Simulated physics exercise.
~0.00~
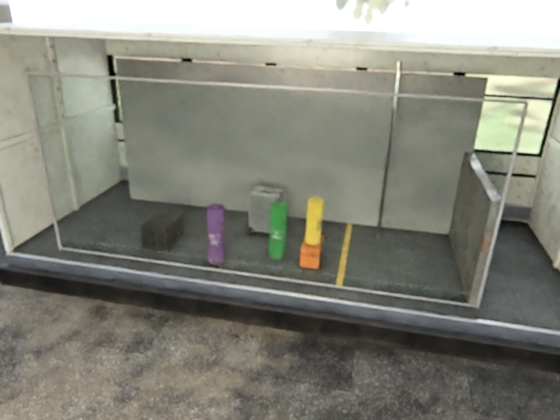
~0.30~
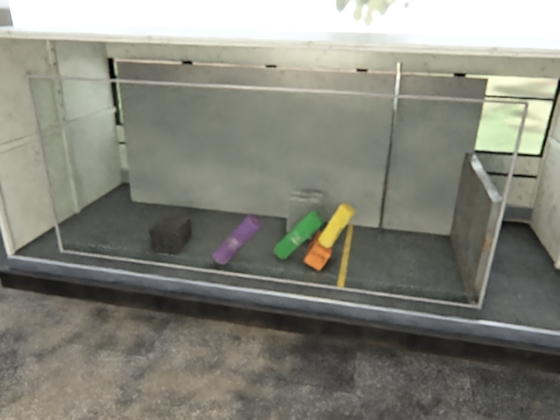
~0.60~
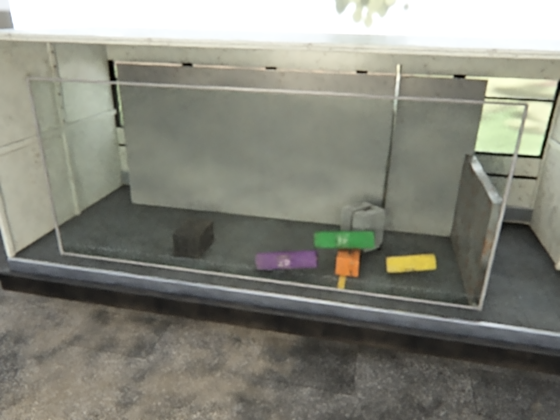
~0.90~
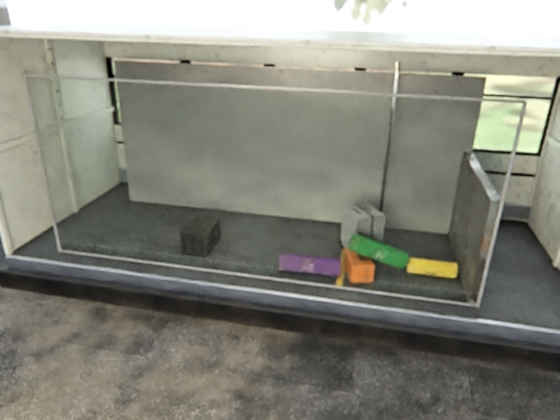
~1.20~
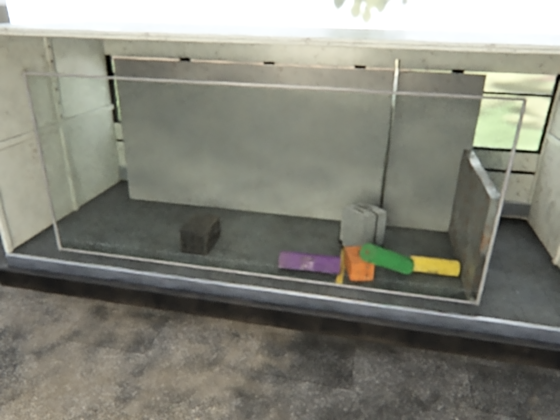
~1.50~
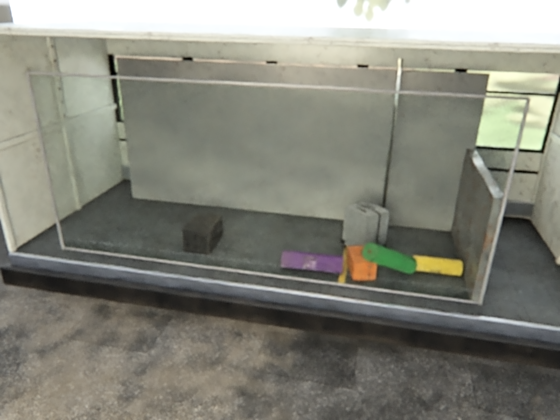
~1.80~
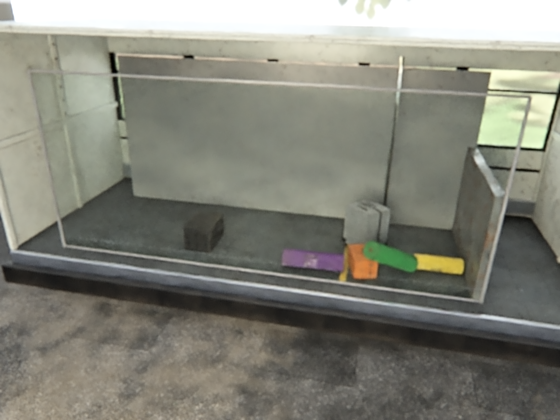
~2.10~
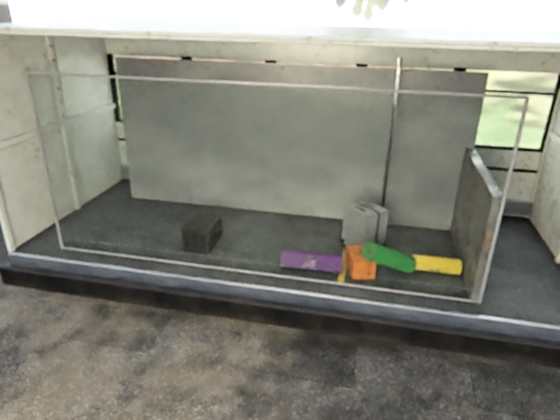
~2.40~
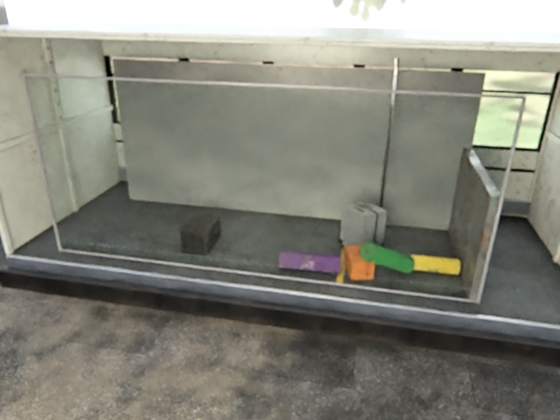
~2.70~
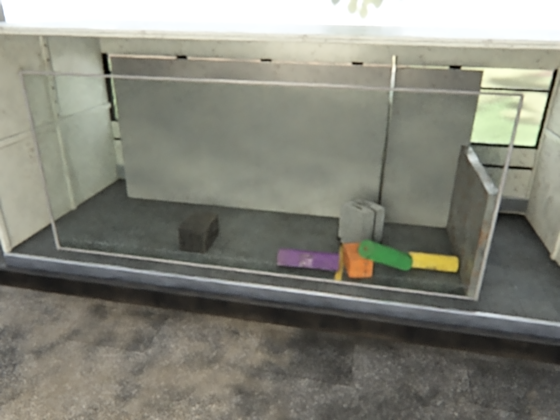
To begin with, purple, green and yellow rolls stand upright in a clear-fronted bay, the yellow one on or just above a small orange box, with a dark crate to the left and a grey case behind. Everything starts shifting right, and the three rolls lean over as the orange box tilts. The rolls topple onto their sides, while the case slides past the yellow line. The green roll swings against the yellow one, and the crate makes a short slide. Finally all lies still, with the purple roll and crate short of the line and the rest beyond it.
